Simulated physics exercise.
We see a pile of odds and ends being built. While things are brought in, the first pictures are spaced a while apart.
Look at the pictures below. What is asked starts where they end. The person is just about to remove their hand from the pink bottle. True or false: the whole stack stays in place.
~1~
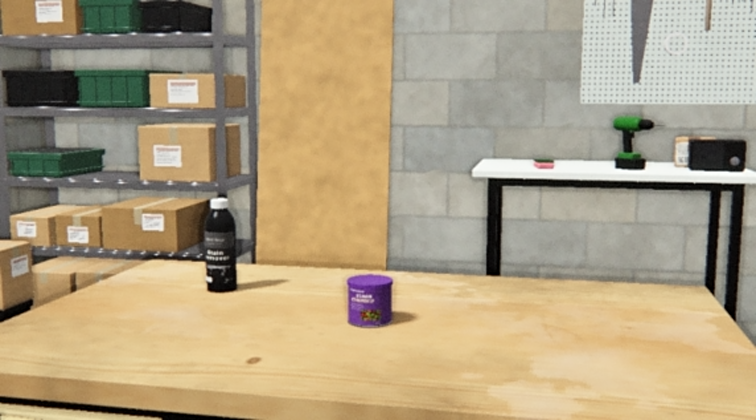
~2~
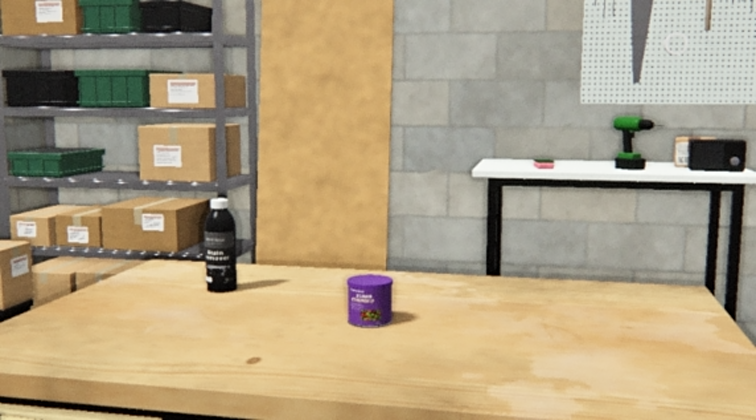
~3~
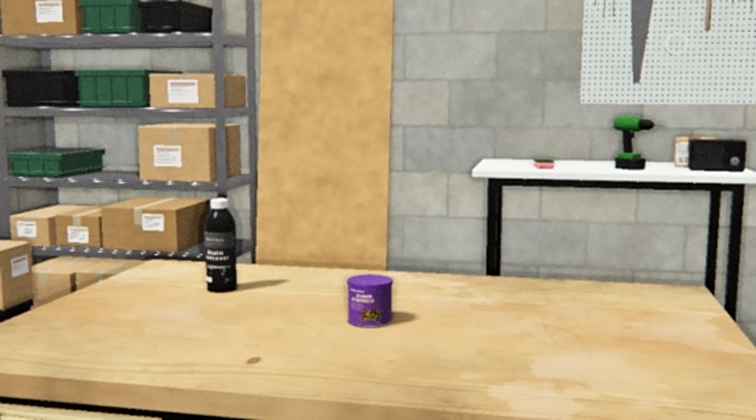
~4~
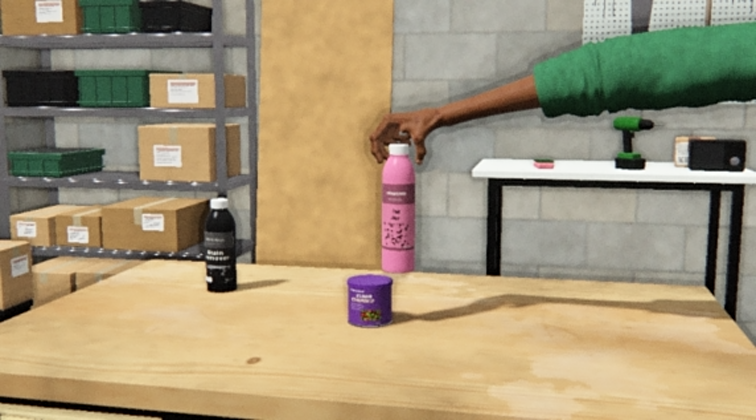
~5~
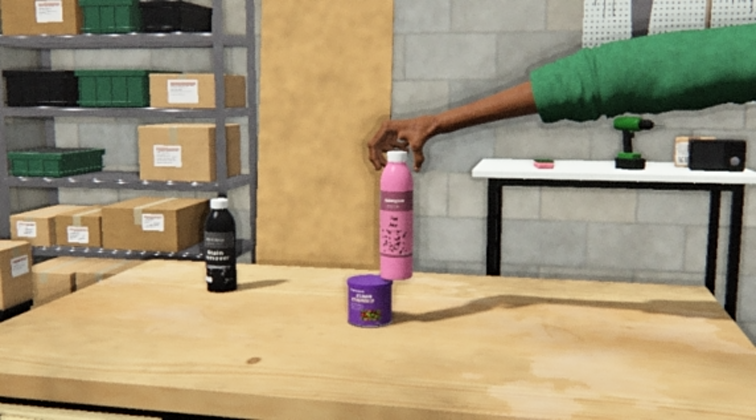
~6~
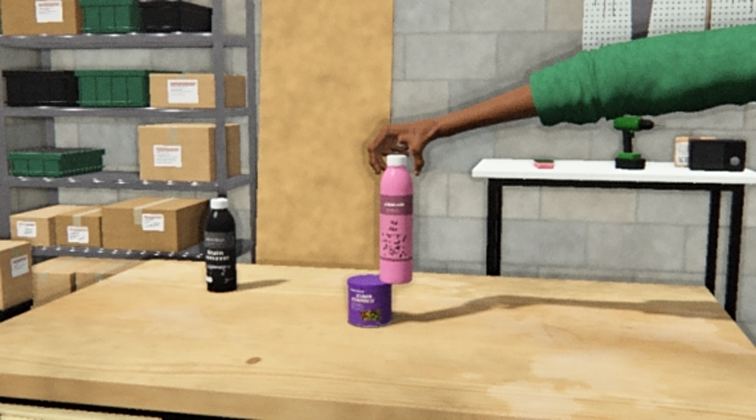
False.
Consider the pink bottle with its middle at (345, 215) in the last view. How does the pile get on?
Next, the heap comes down.
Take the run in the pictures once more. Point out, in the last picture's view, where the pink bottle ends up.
Somewhere around (474, 315) in the last picture.
Then, 0.50 s later than the last frame, pink bottle now fallen.
Then, 0.60 s later than the last frame, things are still on the move.
When it is over, fallen, pink bottle; the other 2 as before. End places, in pixels of the last picture, pink bottle near (474, 315). The pile gives way.
